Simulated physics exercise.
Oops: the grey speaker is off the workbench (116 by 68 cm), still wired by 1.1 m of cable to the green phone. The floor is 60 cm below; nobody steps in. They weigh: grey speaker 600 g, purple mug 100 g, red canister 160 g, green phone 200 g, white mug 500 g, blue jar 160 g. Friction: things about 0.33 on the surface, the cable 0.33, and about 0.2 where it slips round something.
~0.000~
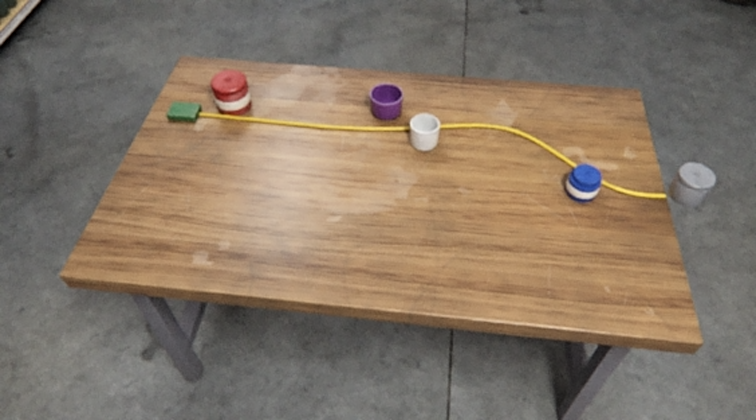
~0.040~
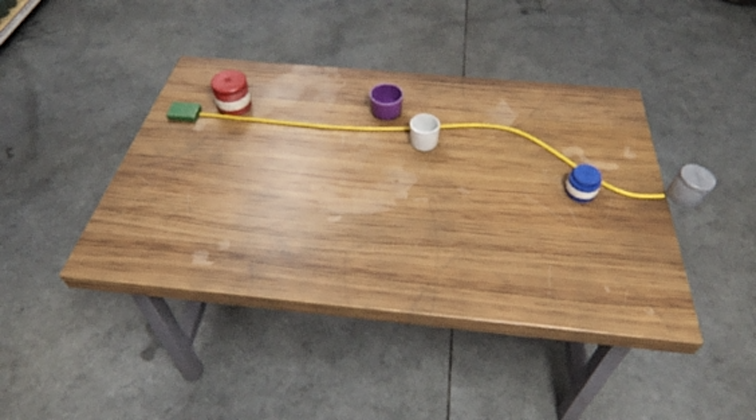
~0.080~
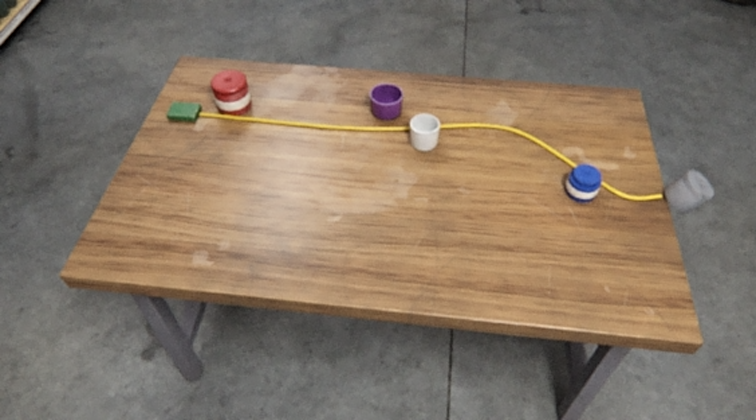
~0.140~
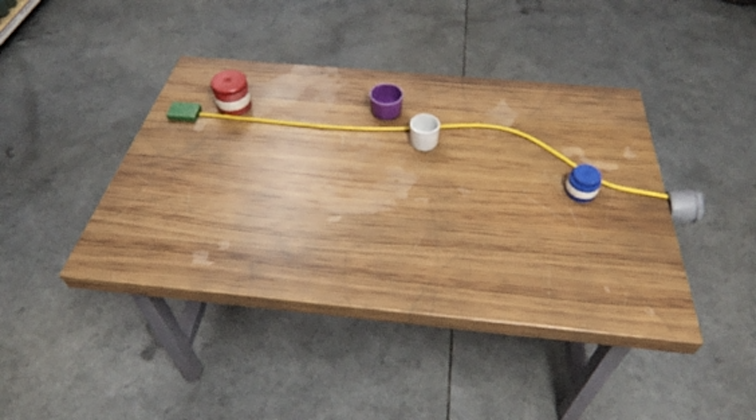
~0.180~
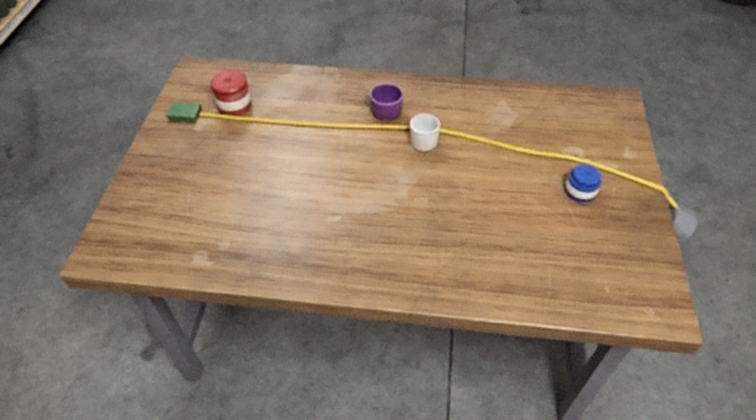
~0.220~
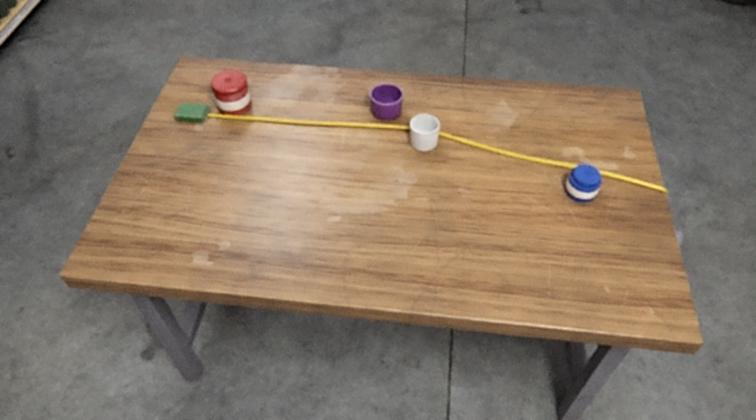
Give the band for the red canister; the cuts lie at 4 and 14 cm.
The red canister moves a moderate way.
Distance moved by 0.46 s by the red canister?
Red canister 10 cm.
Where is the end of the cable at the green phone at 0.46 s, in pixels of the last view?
Near (325, 135).
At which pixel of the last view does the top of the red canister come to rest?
Around (269, 72).
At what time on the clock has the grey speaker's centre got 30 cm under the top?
That is: 0.40 s.
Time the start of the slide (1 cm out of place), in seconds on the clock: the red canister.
Red canister 0.26 s.
By 0.5 s, the cable's tail end at (325, 135); red canister 9 cm off its start, green phone 30 cm off its start, grey speaker over the edge.
By 0.7 s, the cable's tail end at (414, 136); red canister 9 cm off its start, green phone 50 cm off its start, grey speaker over the edge.
By 1.0 s, the cable's tail end at (414, 136); red canister 9 cm off its start at (269, 72), green phone 50 cm off its start at (398, 133), grey speaker over the edge.
By 1.2 s, the cable's tail end at (414, 136); red canister 9 cm off its start, green phone 50 cm off its start, grey speaker over the edge.
By 2.4 s, the cable's tail end at (414, 136); red canister 9 cm off its start at (269, 72), green phone 50 cm off its start at (398, 133), grey speaker over the edge, white mug 7 cm off its start at (456, 129).
